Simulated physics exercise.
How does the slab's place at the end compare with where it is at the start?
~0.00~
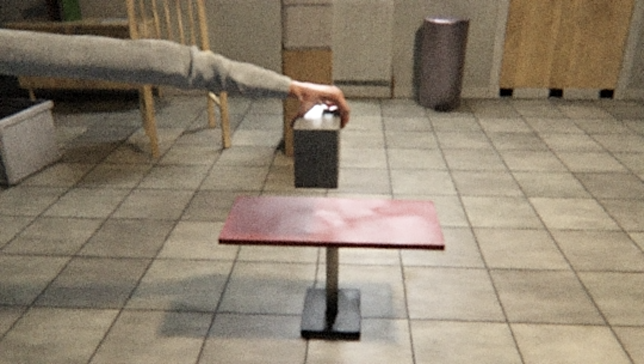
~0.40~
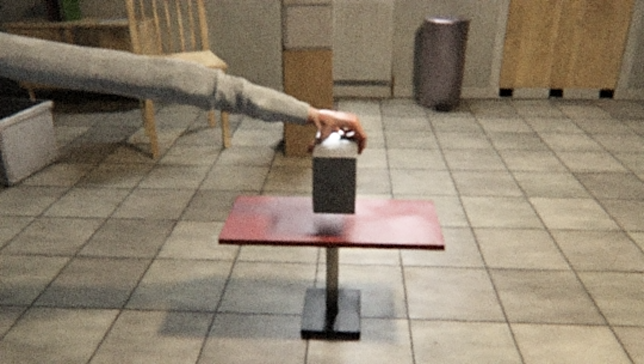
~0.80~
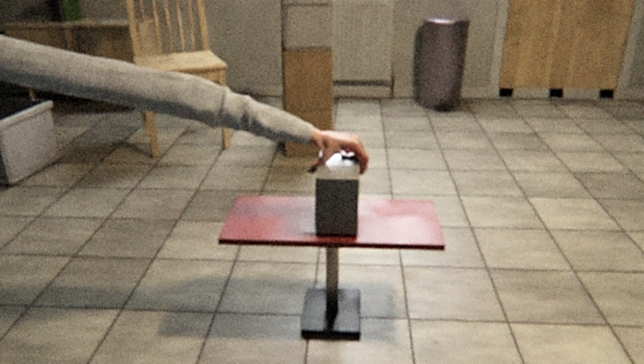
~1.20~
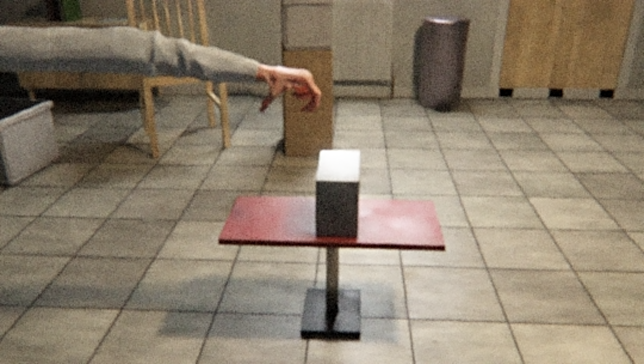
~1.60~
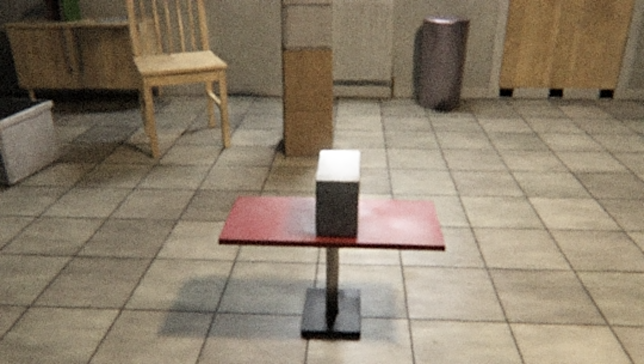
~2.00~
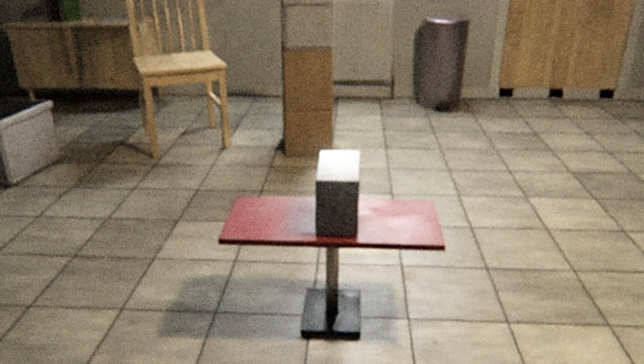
At the start the slab is held in the air above the red side table. At the end it stands upright on the tabletop, lower and slightly farther right.
